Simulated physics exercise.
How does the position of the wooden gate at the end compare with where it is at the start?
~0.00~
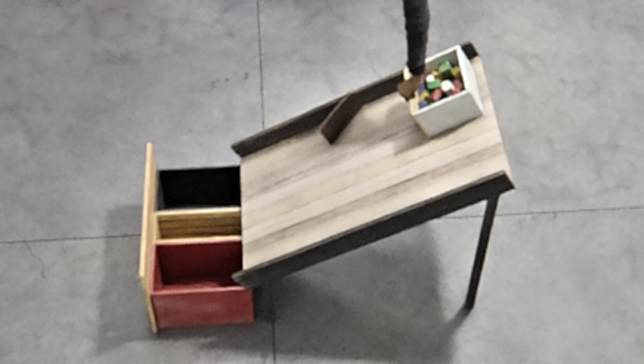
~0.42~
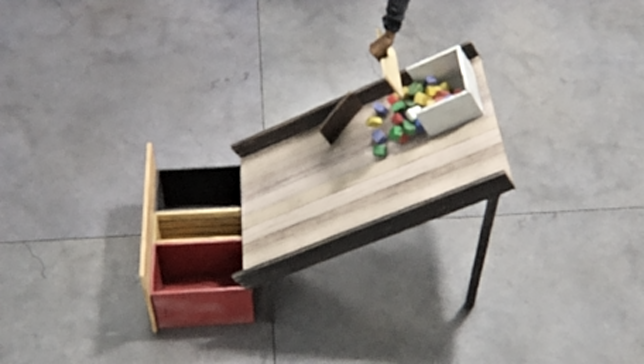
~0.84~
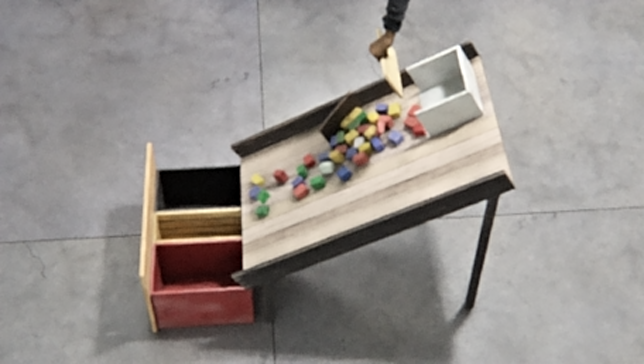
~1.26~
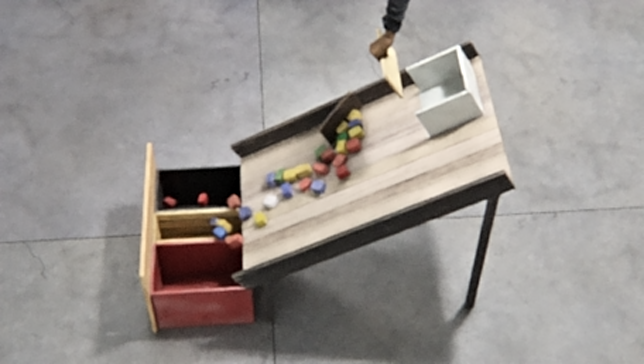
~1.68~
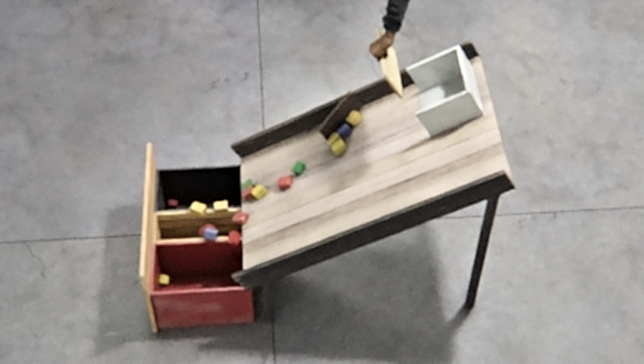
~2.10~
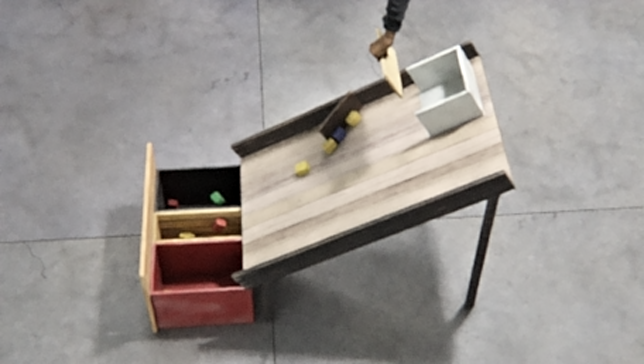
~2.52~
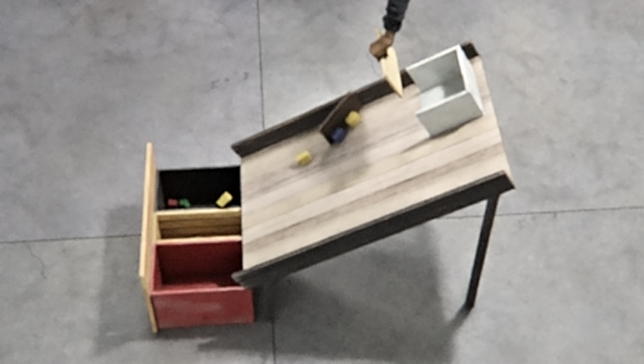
At the start the gate is at the open side of the white pen, by the bricks. By the end it is farther left and higher up in the view, held by the hand clear of the pen near the table's far edge.
